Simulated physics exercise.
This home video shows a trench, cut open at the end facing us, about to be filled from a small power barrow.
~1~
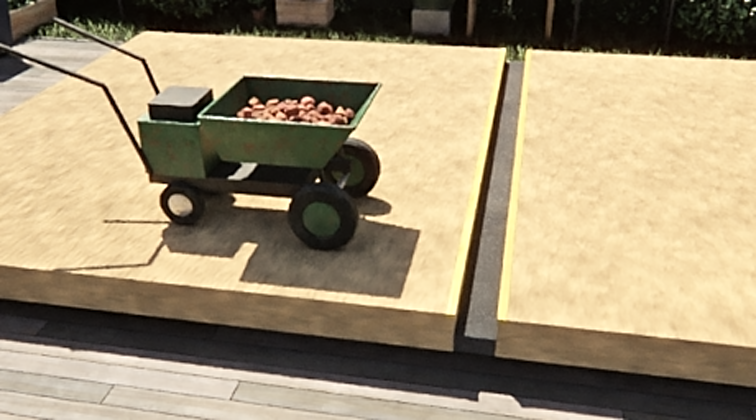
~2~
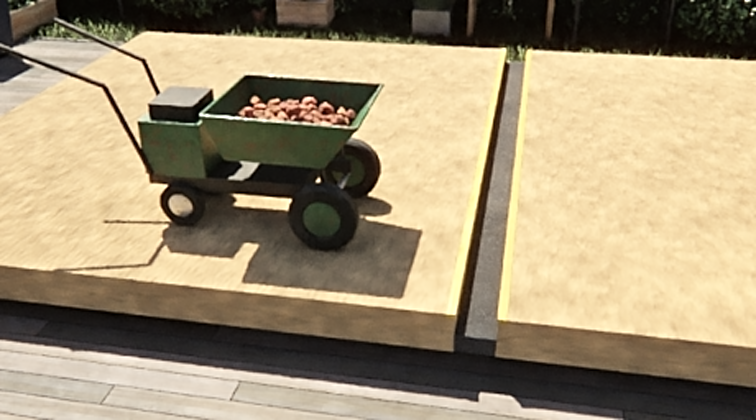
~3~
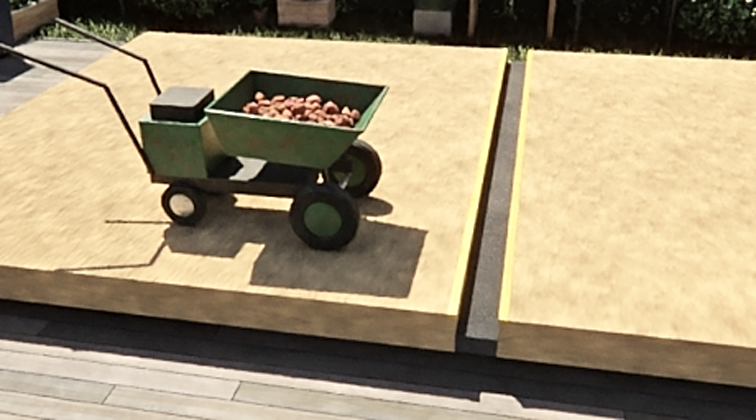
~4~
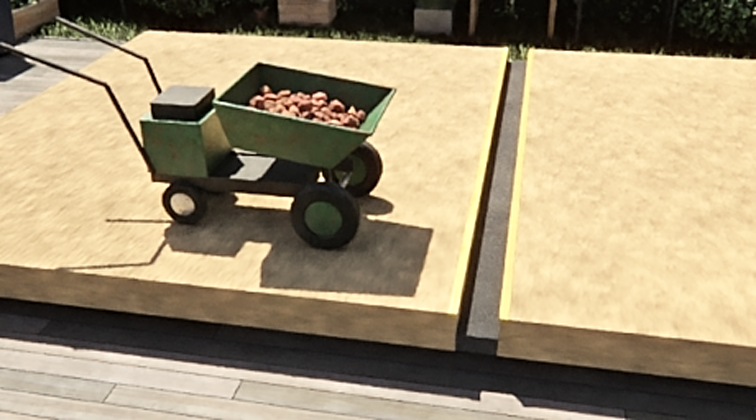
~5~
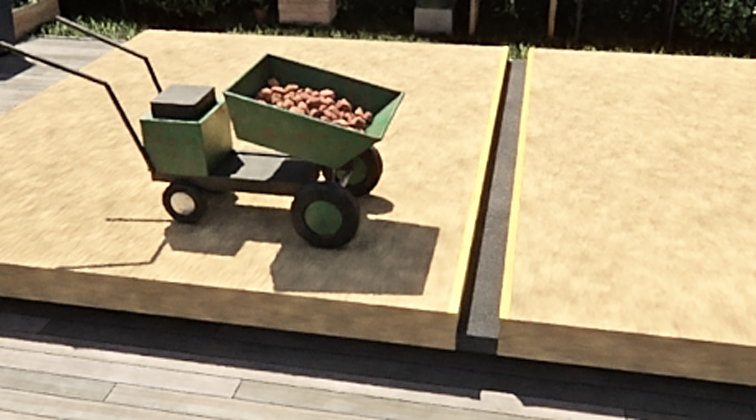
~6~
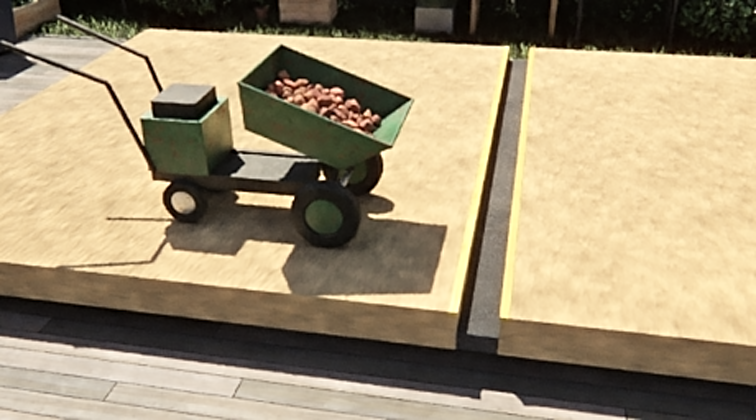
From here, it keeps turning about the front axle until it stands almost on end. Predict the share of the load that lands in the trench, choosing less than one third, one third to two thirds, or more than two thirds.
My guess is the trench keeps one to two thirds of it.
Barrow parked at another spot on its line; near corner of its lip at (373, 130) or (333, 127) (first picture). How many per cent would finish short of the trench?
Try 1 about 20 %, try 2 about 40 %.
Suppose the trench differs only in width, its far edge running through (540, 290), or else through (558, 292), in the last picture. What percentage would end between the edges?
Lab note: Try one 50 per cent, try two 50 per cent.
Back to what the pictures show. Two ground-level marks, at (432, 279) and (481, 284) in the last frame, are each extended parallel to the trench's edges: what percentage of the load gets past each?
I reckon some 70 per cent and some 30 per cent.
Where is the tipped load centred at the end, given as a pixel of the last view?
Resting centre, last picture - approx. (481, 231).
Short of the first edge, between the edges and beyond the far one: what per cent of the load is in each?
Short 30, between 40, beyond 5 per cent.
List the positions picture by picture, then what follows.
The first picture shows lip of the skip at (354, 129), level; top of the load at (285, 125), lumps of rubble; first edge of the trench at (456, 283); far edge at (505, 288), the trench under half as wide as the skip, and about half as deep as wide.
The second picture shows lip of the skip at (356, 130), level; top of the load at (286, 125).
The third picture shows lip of the skip at (362, 132), tipped barely; top of the load at (278, 120).
The fourth picture shows lip of the skip at (370, 135), tipped a little; top of the load at (274, 117).
The fifth picture shows lip of the skip at (380, 140), tipped a little; top of the load at (286, 101).
The sixth picture shows lip of the skip at (391, 147), tipped clearly; top of the load at (287, 98); first edge of the trench at (459, 281); far edge at (508, 286).
Soon after the last picture, skip tipped steeply; all in the skip.
A little later, skip tipped right over; most in the skip; about a quarter short of the trench; a stray few in or heaped over the trench.
Later still, skip tipped right over; about a quarter in the skip; about a third short of the trench; about a third in or heaped over the trench; a stray few beyond it.
By the end, skip tipped right over; about a quarter in the skip; about a quarter short of the trench; about half in or heaped over the trench; a stray few beyond it.
